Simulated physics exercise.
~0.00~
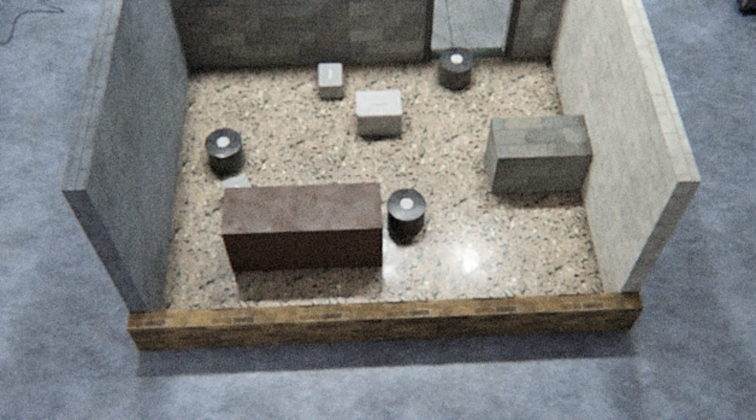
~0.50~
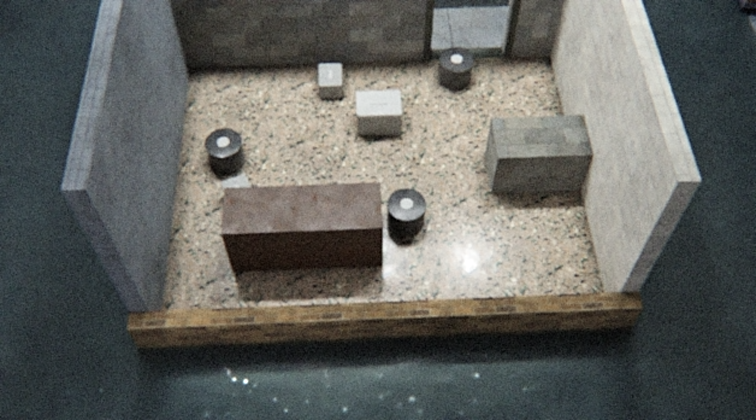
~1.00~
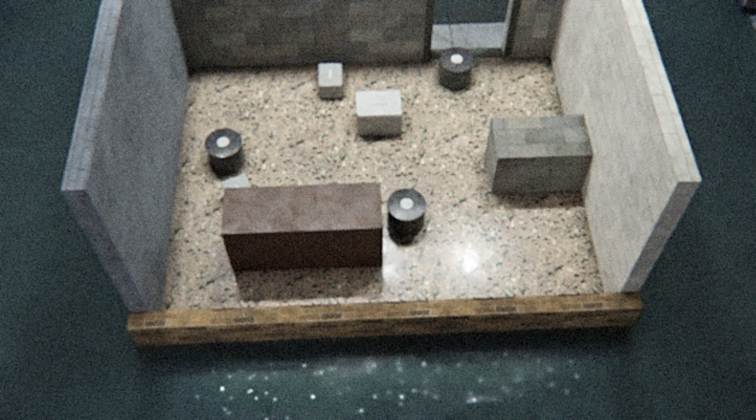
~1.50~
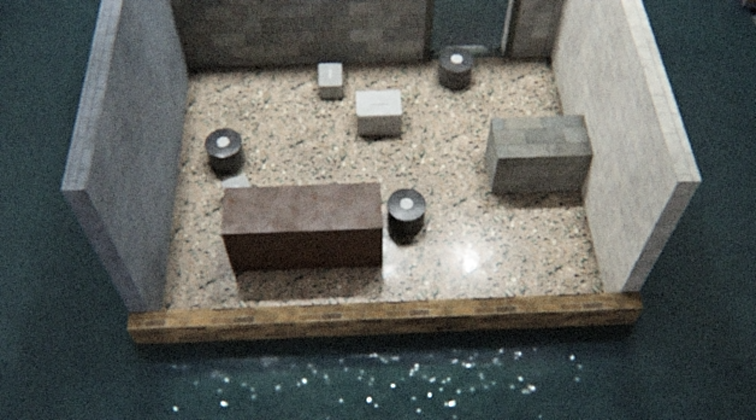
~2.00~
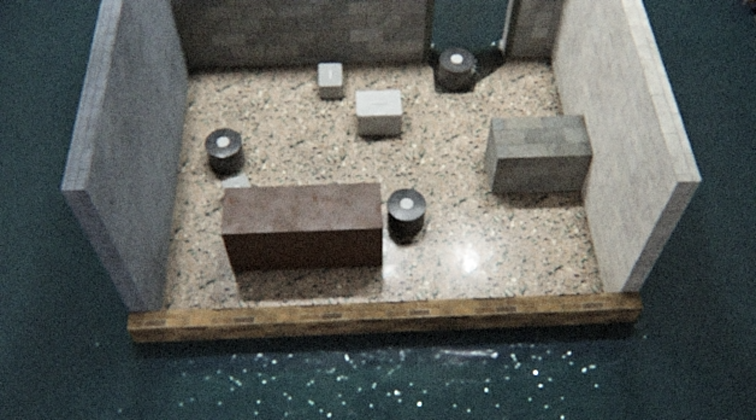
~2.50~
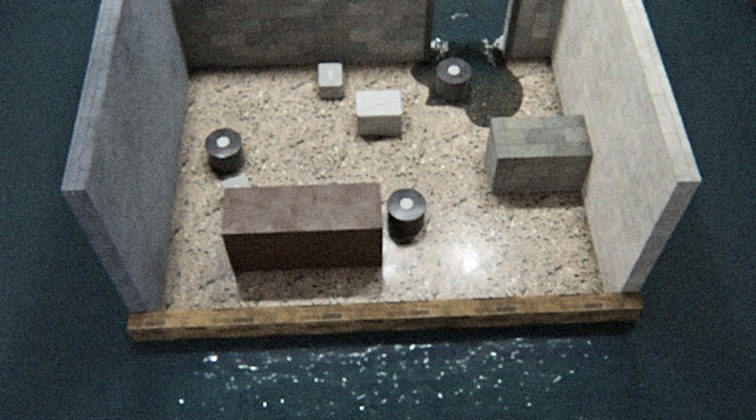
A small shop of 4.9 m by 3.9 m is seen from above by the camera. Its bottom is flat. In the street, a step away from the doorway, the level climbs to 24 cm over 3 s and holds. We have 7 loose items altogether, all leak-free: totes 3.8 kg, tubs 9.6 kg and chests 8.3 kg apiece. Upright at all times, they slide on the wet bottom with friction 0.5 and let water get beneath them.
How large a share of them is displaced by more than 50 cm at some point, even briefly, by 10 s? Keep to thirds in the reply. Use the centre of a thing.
My answer: Two thirds or more.
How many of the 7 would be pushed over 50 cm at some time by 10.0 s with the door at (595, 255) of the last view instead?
Then the count would be 4.
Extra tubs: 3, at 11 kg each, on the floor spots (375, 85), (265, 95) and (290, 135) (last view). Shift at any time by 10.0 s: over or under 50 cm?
Result, in listed order: Not exceeded / not exceeded / not exceeded.
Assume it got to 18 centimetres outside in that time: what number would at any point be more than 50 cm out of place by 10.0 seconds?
Then it comes to 5.
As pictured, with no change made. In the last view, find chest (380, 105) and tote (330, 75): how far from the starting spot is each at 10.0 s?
In that order: 140 cm, 5 cm.
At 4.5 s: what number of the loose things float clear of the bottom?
The number is 2.
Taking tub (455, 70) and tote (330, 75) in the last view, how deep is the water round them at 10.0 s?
Some 7 cm at the first, some 3 cm at the second.
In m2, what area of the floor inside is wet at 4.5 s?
Somewhere about 8.0 m2, give or take.
After 3.5 s 1 of 7 are over 50 cm from their spots; 1 afloat.
After 4.5 s 1 of 7 are over 50 cm from their spots; 2 afloat.
After 7.0 s 5 of 7 are over 50 cm from their spots; 4 afloat.
After 10.0 s 5 of 7 are over 50 cm from their spots, and 5 have been at some point; 4 afloat.
